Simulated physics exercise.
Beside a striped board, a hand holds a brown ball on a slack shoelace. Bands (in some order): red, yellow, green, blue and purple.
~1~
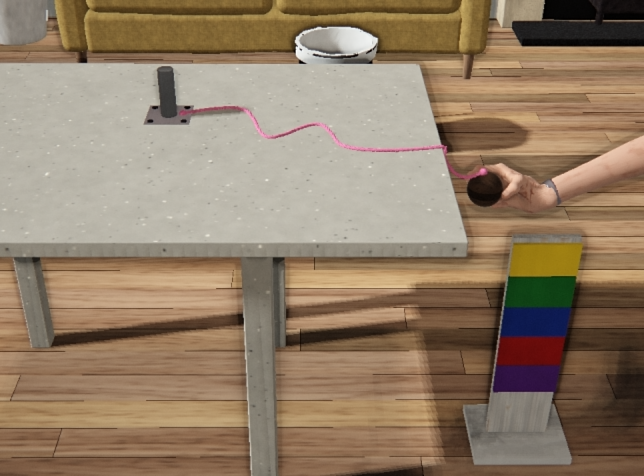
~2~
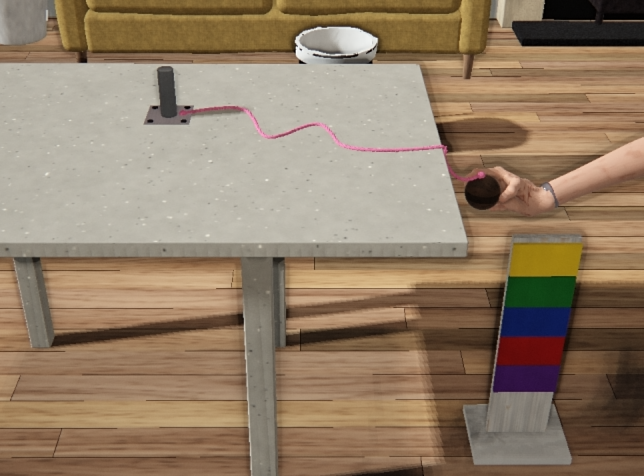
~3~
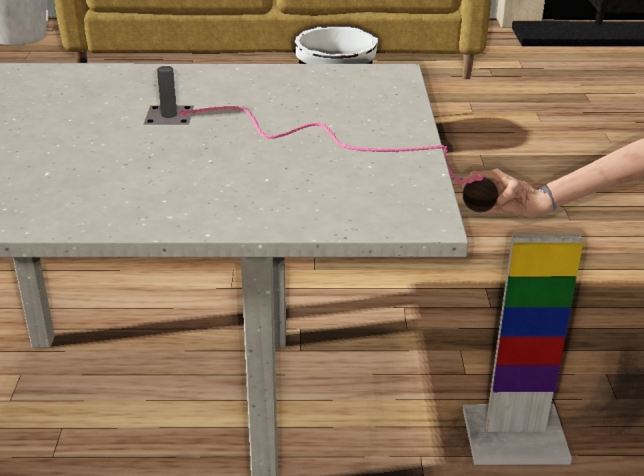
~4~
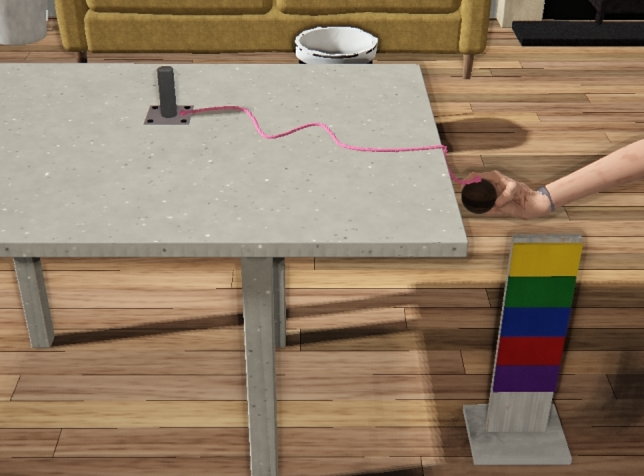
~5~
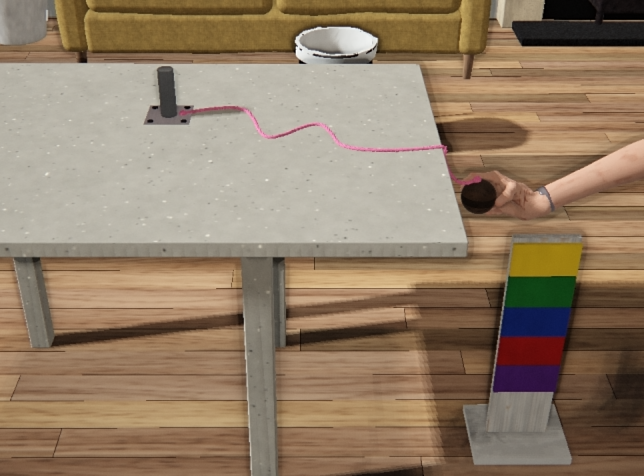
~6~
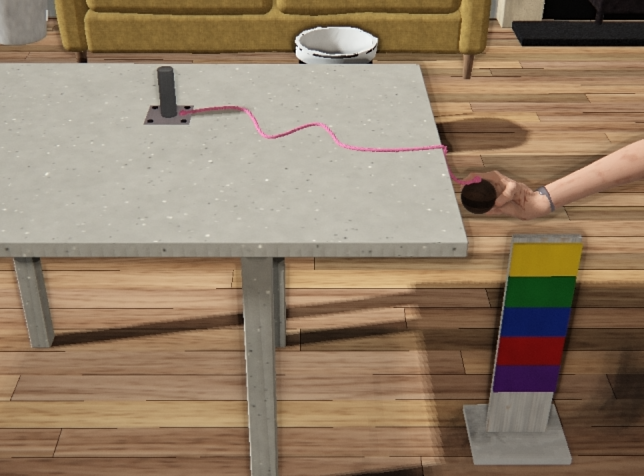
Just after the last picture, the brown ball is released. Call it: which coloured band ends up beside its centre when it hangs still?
Green, beside its centre.
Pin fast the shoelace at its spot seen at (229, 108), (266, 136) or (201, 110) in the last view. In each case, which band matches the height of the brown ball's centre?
First try green, second try yellow, third try green.
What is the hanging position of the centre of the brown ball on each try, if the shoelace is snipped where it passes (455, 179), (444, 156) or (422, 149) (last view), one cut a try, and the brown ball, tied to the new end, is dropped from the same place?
In order, roughly (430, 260), (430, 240) and (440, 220).
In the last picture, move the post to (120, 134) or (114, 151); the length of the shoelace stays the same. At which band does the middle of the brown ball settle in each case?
Trial 1 - yellow; trial 2 - yellow.
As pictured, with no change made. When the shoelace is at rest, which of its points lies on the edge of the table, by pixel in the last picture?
Around (356, 149).
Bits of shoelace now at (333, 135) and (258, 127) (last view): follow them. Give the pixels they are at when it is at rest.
The first finishes about (404, 135) and the second about (289, 124).
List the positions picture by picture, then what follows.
Brown ball (485, 189); yellow (546, 262); green (541, 293); blue (536, 323); red (531, 352); purple (526, 380), in the first frame.
Brown ball (483, 192); shoelace through (216, 109) (258, 127) (305, 127) (350, 148) (422, 149), in the second frame.
Brown ball (481, 195), in the third frame.
Brown ball (479, 196); shoelace through (216, 109) (258, 127) (305, 127) (350, 148) (422, 149), in the fourth frame.
Brown ball (479, 196), in the fifth frame.
Brown ball (479, 196); shoelace through (216, 109) (258, 127) (305, 127) (350, 148) (422, 149), in the sixth frame.
A little later, ball near (413, 270); level with green.
Next, ball near (451, 278); level with green.
When it is over, ball near (435, 283); level with green. Its middle rests at the green band.
